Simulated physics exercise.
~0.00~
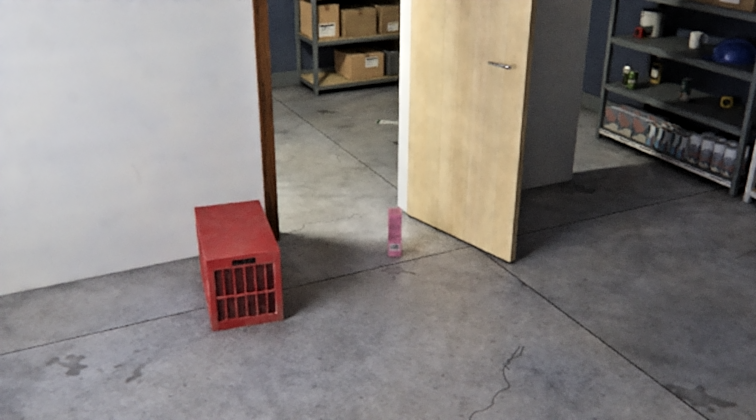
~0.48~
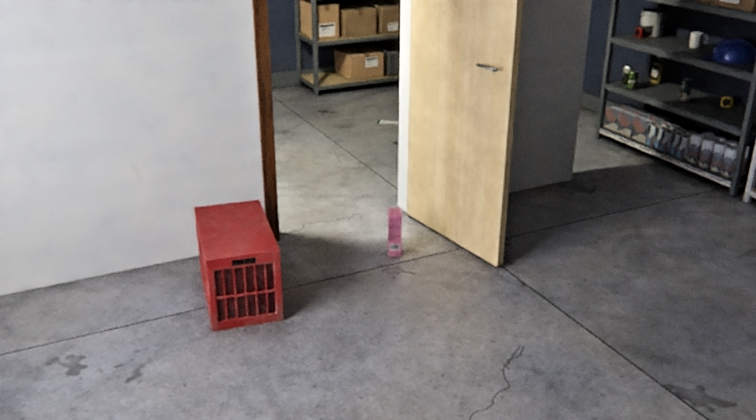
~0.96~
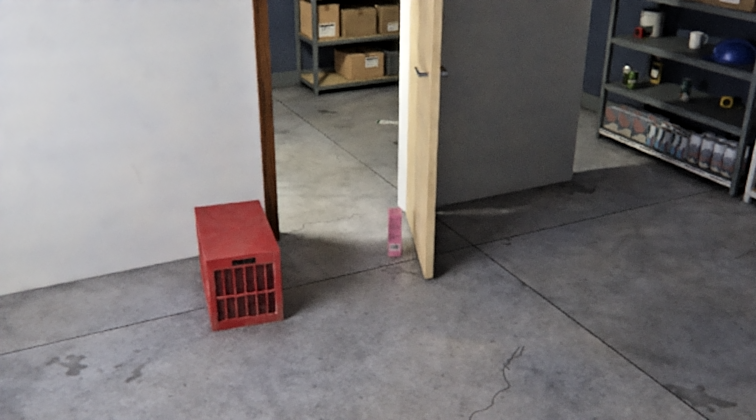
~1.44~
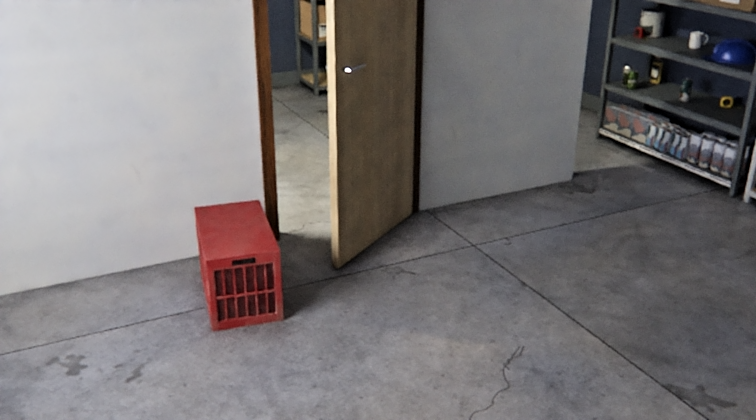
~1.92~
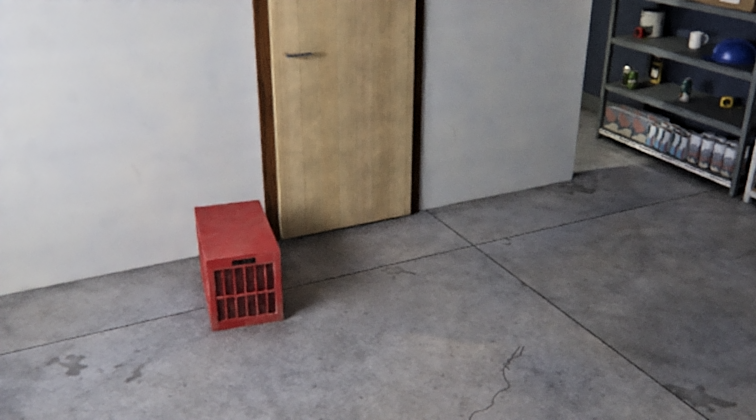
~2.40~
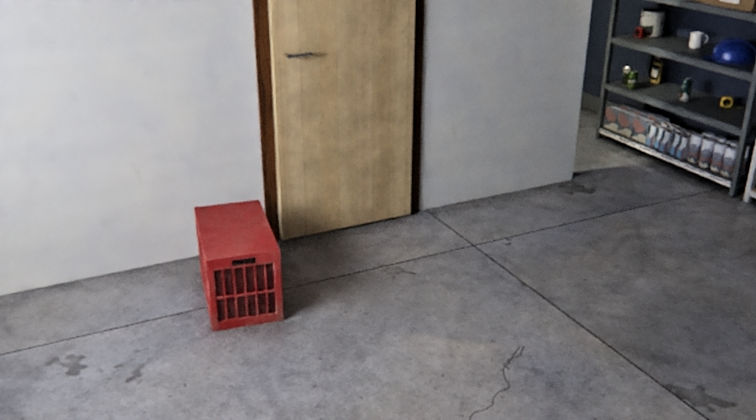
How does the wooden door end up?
The wooden door ends up shut in its frame, with the red chest still standing in front of the wall to the left.
